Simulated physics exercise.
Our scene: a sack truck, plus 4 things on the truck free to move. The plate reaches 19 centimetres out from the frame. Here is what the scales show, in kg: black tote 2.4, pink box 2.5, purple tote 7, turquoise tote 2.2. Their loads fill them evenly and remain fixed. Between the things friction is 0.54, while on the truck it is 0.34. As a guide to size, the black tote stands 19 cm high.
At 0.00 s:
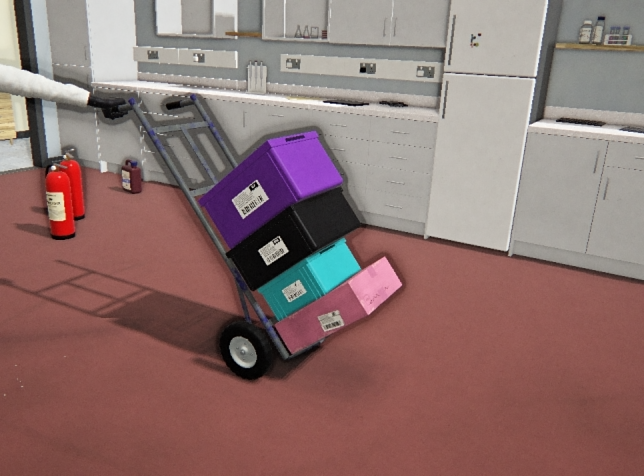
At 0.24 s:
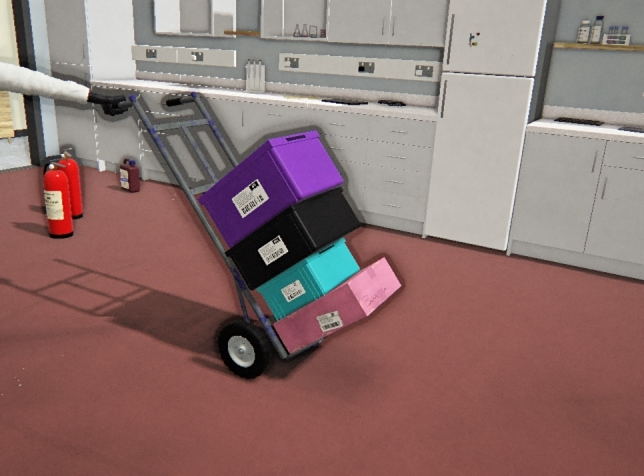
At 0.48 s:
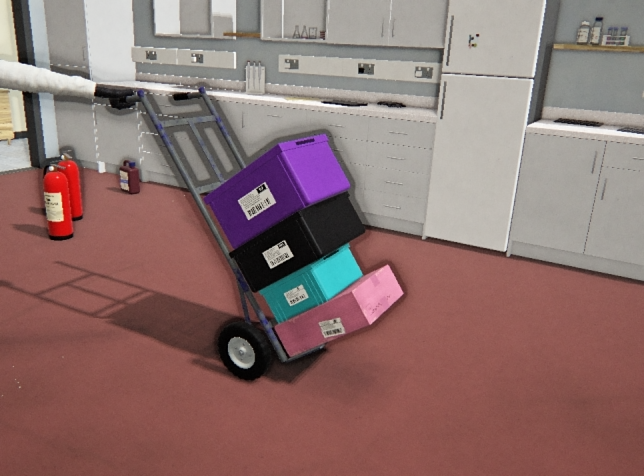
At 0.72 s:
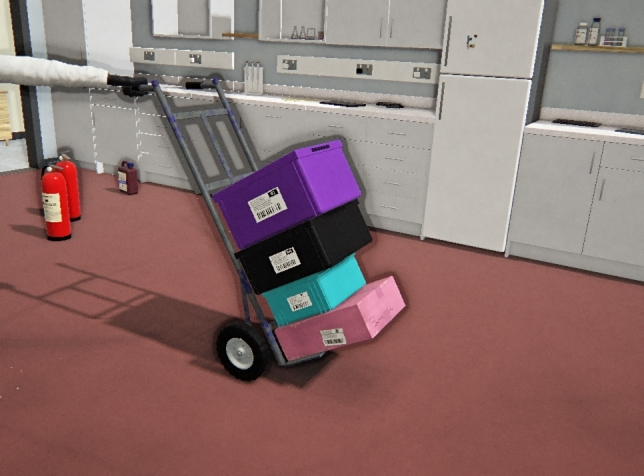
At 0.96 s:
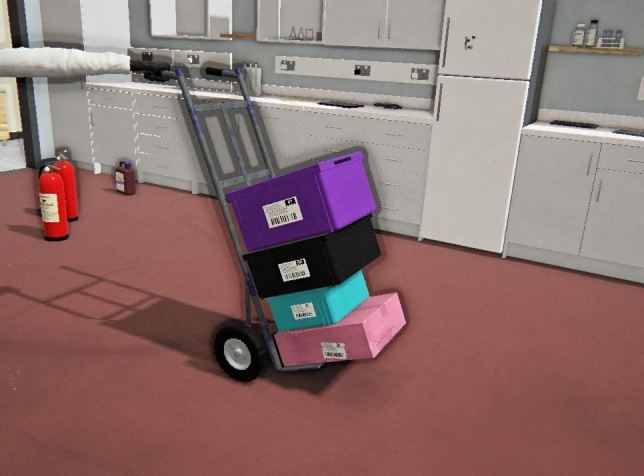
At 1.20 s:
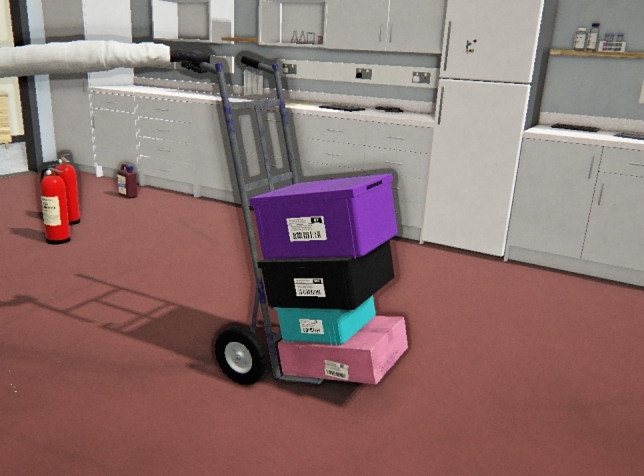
A grey sack truck carrying four stacked totes and boxes, purple on top, then black, turquoise and pink, swings from a deep backward lean to nearly upright in a kitchen seen from slightly above. A white-sleeved arm from the left grips its handle, raising it while the stack turns level with it. Red extinguishers stand left and pale cabinets behind, and the camera stays still.
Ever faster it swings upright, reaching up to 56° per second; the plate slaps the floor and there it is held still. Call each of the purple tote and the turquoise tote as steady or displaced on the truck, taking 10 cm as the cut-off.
Purple tote: Displaced. Turquoise tote: Displaced.
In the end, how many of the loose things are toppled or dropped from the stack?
In all, 3.
By 1.80 s, truck upright; purple tote rocked 14° off its seat near (384, 247); turquoise tote rocked 14° off its seat near (341, 323); black tote rocked 14° off its seat.
By 2.40 s, truck upright; purple tote now dropped from the stack; turquoise tote rocked 49° off its seat near (361, 318); black tote rocked 49° off its seat.
By 2.60 s, truck upright; black tote now dropped from the stack; turquoise tote on its side near (385, 327).
By 2.90 s, truck upright; turquoise tote upside down near (420, 349).
When it is over (3.4 s), dropped from the stack, black tote and purple tote; lying over on the truck, turquoise tote; the last one within 10 cm of the start. In the last view, purple tote near (607, 439), turquoise tote near (427, 359).
